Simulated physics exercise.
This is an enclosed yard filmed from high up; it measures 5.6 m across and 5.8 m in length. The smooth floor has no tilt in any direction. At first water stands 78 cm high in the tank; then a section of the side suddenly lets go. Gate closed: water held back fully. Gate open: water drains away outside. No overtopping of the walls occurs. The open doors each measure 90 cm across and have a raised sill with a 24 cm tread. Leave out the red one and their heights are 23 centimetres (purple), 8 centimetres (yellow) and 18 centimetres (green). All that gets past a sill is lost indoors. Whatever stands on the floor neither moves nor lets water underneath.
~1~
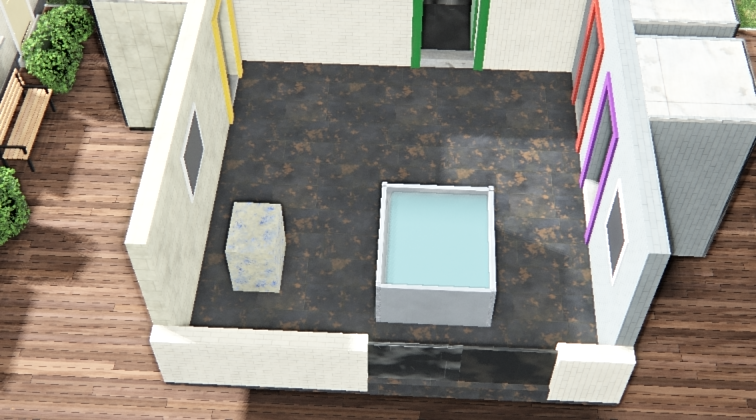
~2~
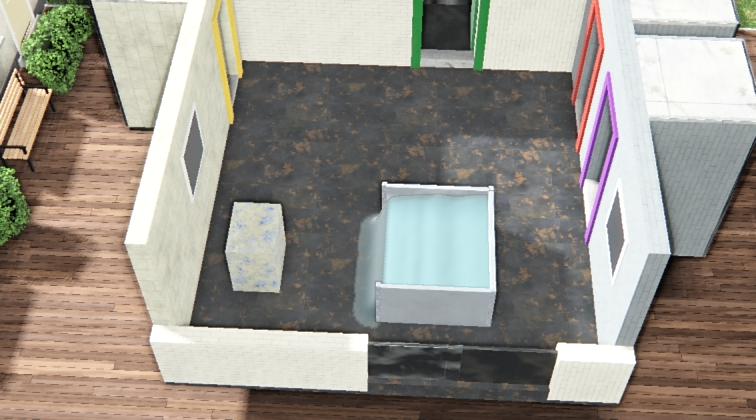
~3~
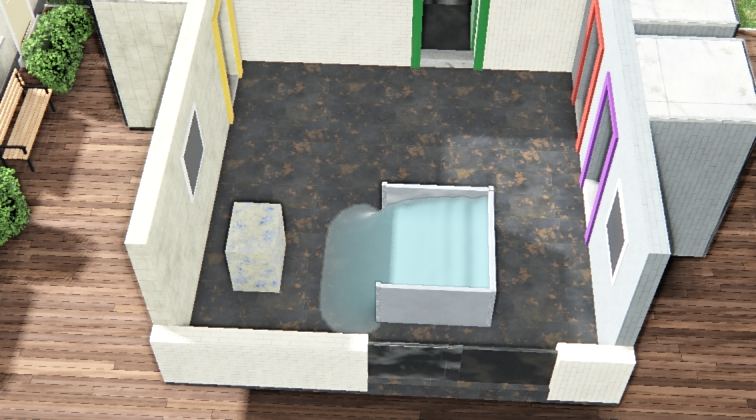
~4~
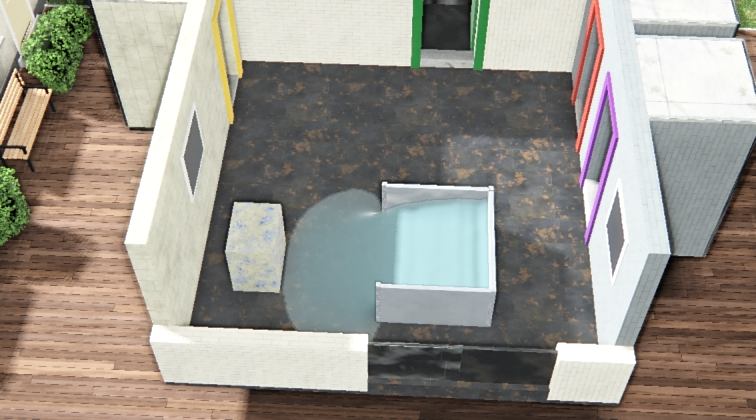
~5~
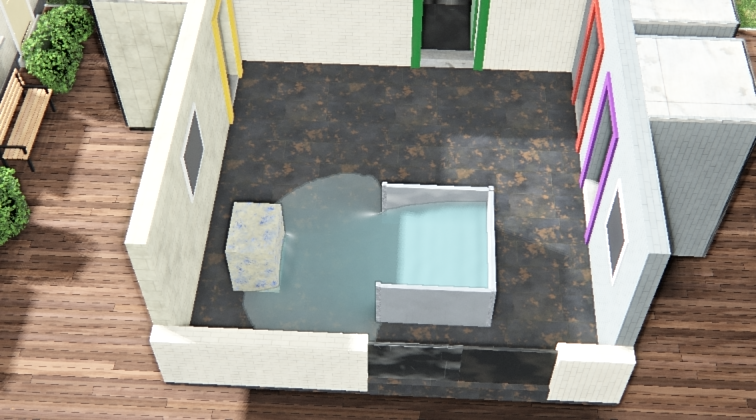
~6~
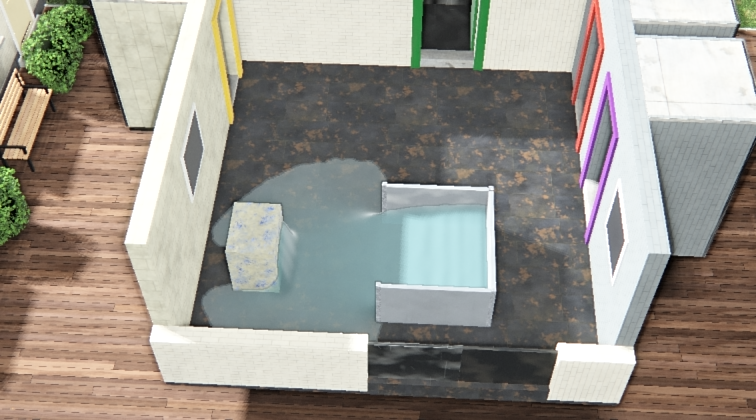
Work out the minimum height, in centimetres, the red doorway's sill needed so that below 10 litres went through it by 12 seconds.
The minimum is roughly 11.5 cm.
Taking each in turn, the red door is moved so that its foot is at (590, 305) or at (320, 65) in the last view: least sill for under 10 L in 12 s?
Roughly 8.0 cm for the first and 18 cm for the second.
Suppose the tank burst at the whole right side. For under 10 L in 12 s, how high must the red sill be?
Some 7.0 cm.
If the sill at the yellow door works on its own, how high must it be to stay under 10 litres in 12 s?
At the yellow door you'd want roughly 15 cm.
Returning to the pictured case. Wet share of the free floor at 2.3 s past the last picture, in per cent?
About 50 per cent.
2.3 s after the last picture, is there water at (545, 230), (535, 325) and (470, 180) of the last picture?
In the order asked: Untouched, untouched, untouched.
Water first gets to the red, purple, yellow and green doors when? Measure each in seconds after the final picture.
So red sees it at 4.0 s, purple at 5.0 s, yellow at 0.9 s and green at 2.6 s.
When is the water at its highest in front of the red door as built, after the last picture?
I'd say near 5.0 seconds.
Then, 0.7 s after the last picture water covers 30 % of the floor, deepest (50 cm) near (184, 358); it has not reached the red door.
Then, 2.3 s after the last picture water covers 50 % of the floor, deepest (29 cm) near (243, 61); it has not reached the red door.
Then, 11.3 s after the last picture water covers 100 % of the floor, deepest (12 cm) near (588, 376); 7 cm at the red door, 5 litres in over its 13 cm sill.
At the red door as built, the water peaked near 16 cm, 4.9 s after the last picture.
Run again over the same 12 s with other heights there, 23 litres in over 9.5 cm, 5 litres over 13 cm. The limit of 10 litres is kept from about 11.5 cm up.
